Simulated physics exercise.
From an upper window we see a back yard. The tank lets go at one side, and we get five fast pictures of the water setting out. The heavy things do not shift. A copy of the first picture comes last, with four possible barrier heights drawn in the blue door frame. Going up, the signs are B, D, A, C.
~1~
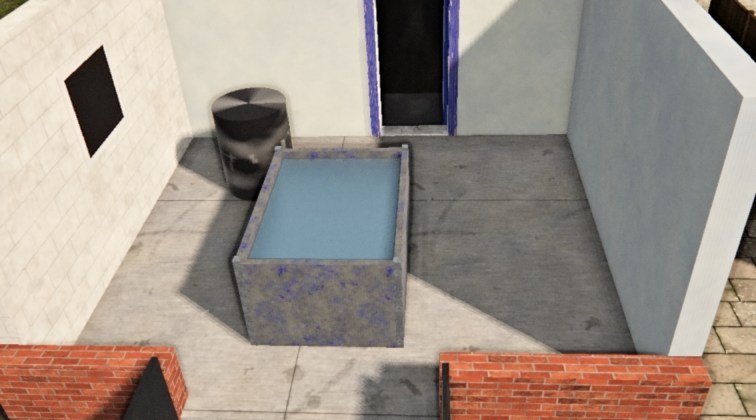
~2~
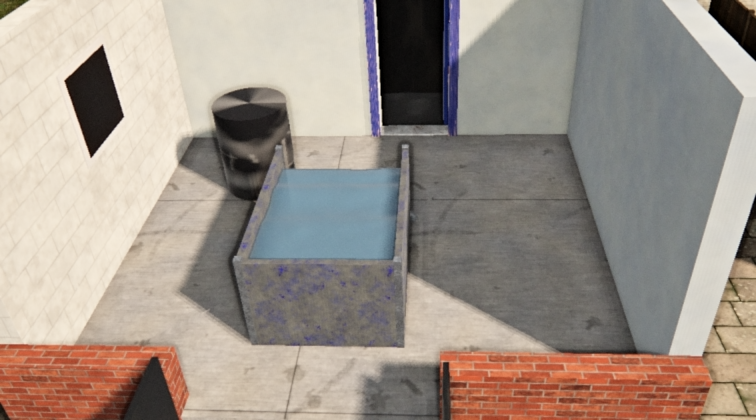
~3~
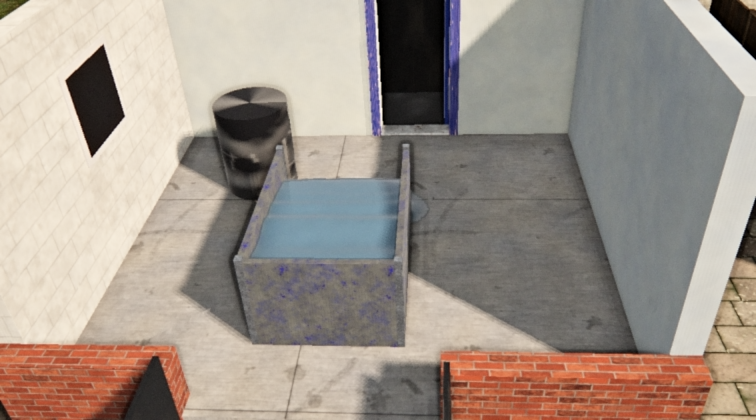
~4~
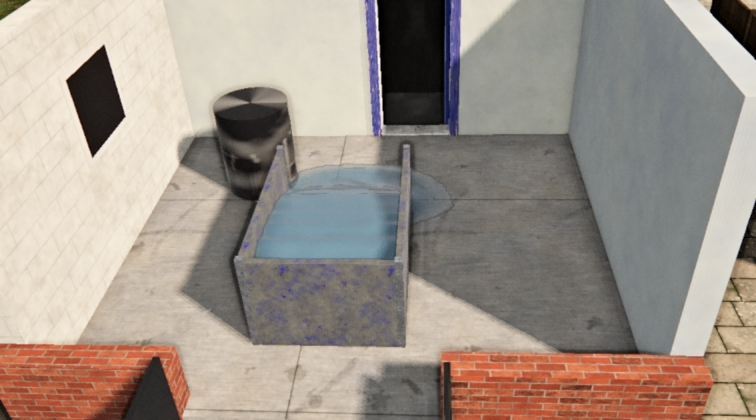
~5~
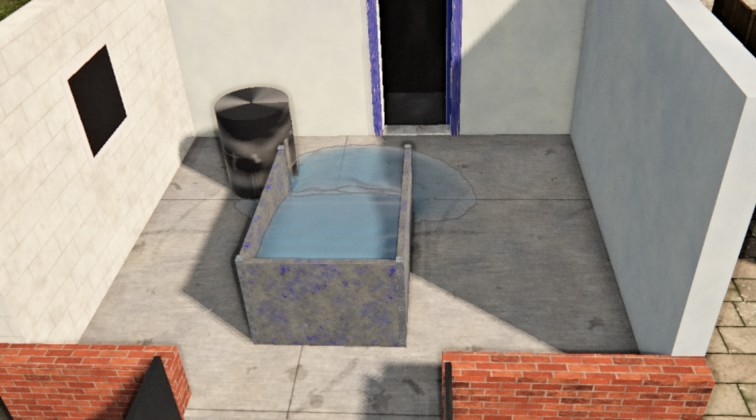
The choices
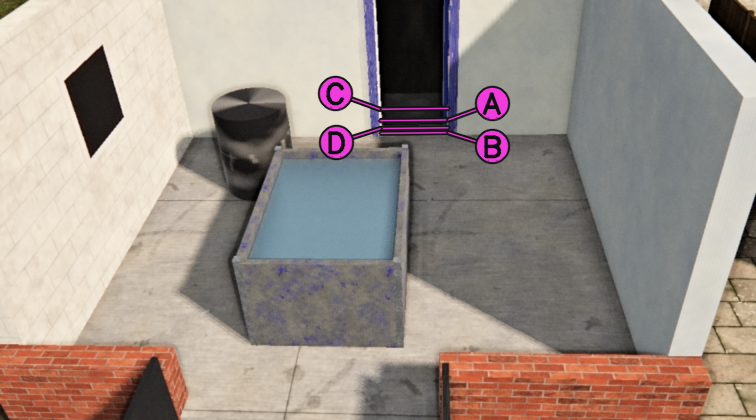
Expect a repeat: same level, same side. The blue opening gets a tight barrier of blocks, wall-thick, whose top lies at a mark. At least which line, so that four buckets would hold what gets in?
Choose C.
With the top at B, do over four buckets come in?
Yes, that goes wrong.
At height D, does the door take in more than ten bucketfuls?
Yes.
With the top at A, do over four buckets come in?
Yes.
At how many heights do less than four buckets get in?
One of the four.
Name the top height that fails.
A it is.
On the marked copy, A at (414, 120); B at (414, 132); C at (413, 108); D at (414, 128); from the bottom up B, D, A, C.
With A, about 12 bucketfuls get in.
With B, dozens of bucketfuls pour in.
With C, a bucket or two gets in.
With D, dozens of bucketfuls pour in.
